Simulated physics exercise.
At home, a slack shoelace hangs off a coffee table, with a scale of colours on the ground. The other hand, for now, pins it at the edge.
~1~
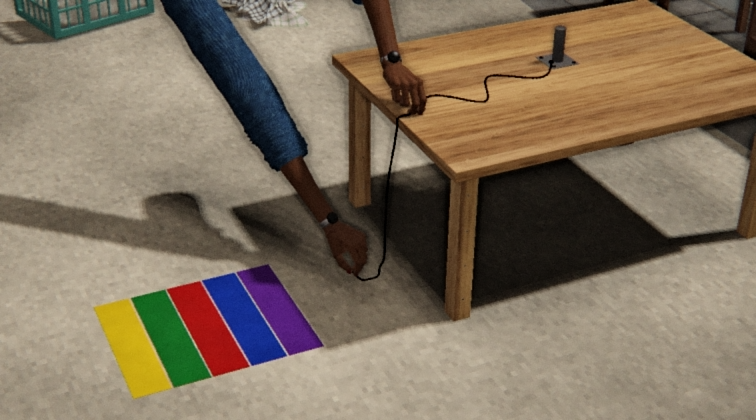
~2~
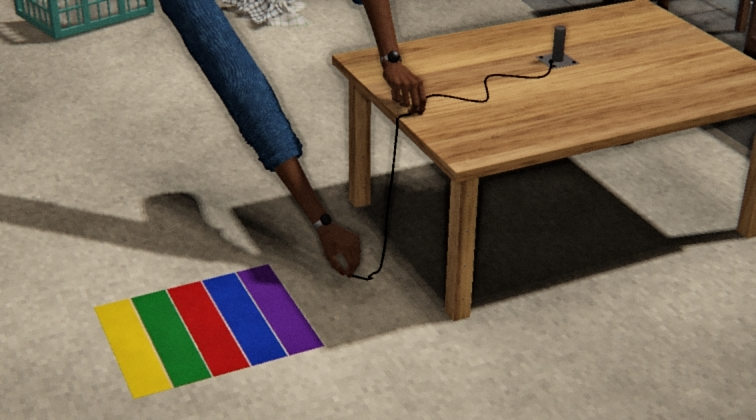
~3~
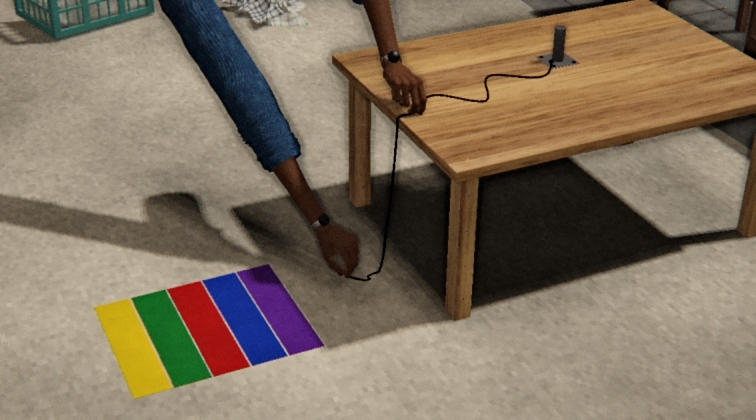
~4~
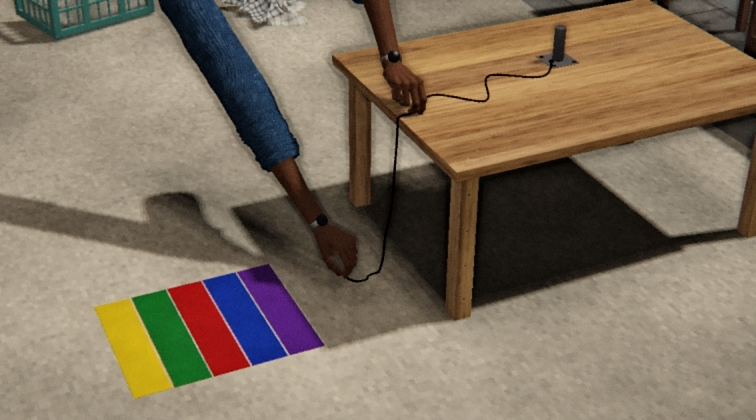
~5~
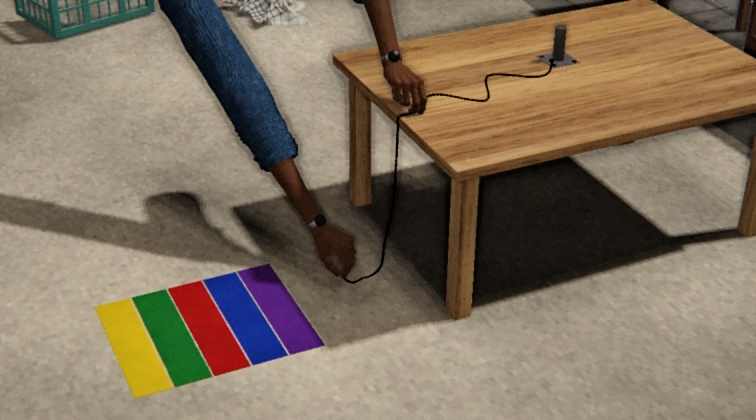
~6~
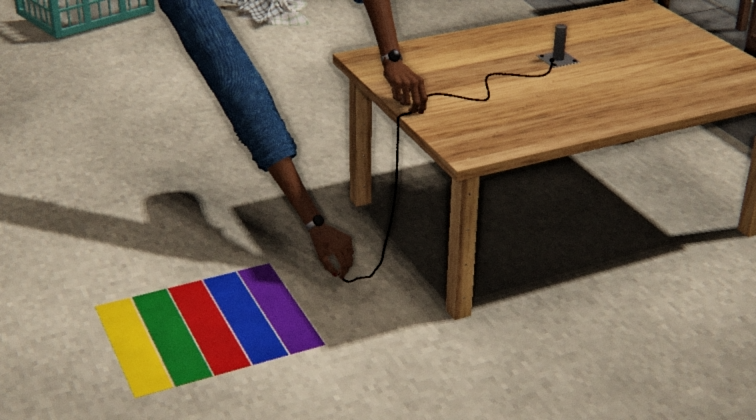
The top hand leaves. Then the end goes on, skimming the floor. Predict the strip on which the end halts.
The green strip.
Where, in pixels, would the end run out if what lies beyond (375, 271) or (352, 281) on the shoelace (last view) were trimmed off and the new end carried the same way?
In order, roughly (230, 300) and (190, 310).
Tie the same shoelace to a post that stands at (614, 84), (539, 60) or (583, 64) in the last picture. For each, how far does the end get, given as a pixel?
(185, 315), (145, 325) and (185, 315).
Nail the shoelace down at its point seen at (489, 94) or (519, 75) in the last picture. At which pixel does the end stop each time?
Per try (px, approx.): (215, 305); (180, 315).
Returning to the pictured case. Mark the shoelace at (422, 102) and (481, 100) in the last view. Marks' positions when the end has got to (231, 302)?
They move to (386, 137) and (426, 97) respectively.
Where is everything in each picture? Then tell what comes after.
End (353, 272); purple (296, 335); blue (260, 345); red (223, 355); green (184, 365); yellow (145, 376), in the first picture.
End (347, 273); shoelace through (546, 75) (485, 83) (453, 97) (402, 117) (391, 189) (384, 252), in the second picture.
End (345, 274), in the third picture.
End (342, 274); shoelace through (546, 75) (486, 83) (453, 97) (403, 116) (393, 188) (384, 252), in the fourth picture.
End (341, 274), in the fifth picture.
End (339, 275); shoelace through (547, 74) (486, 82) (454, 96) (403, 115) (396, 186) (384, 251), in the sixth picture.
Soon after, end near (231, 302); over blue.
After that, end near (189, 313); over red.
At the stop, end near (163, 319); over green. The end stops over the green strip.
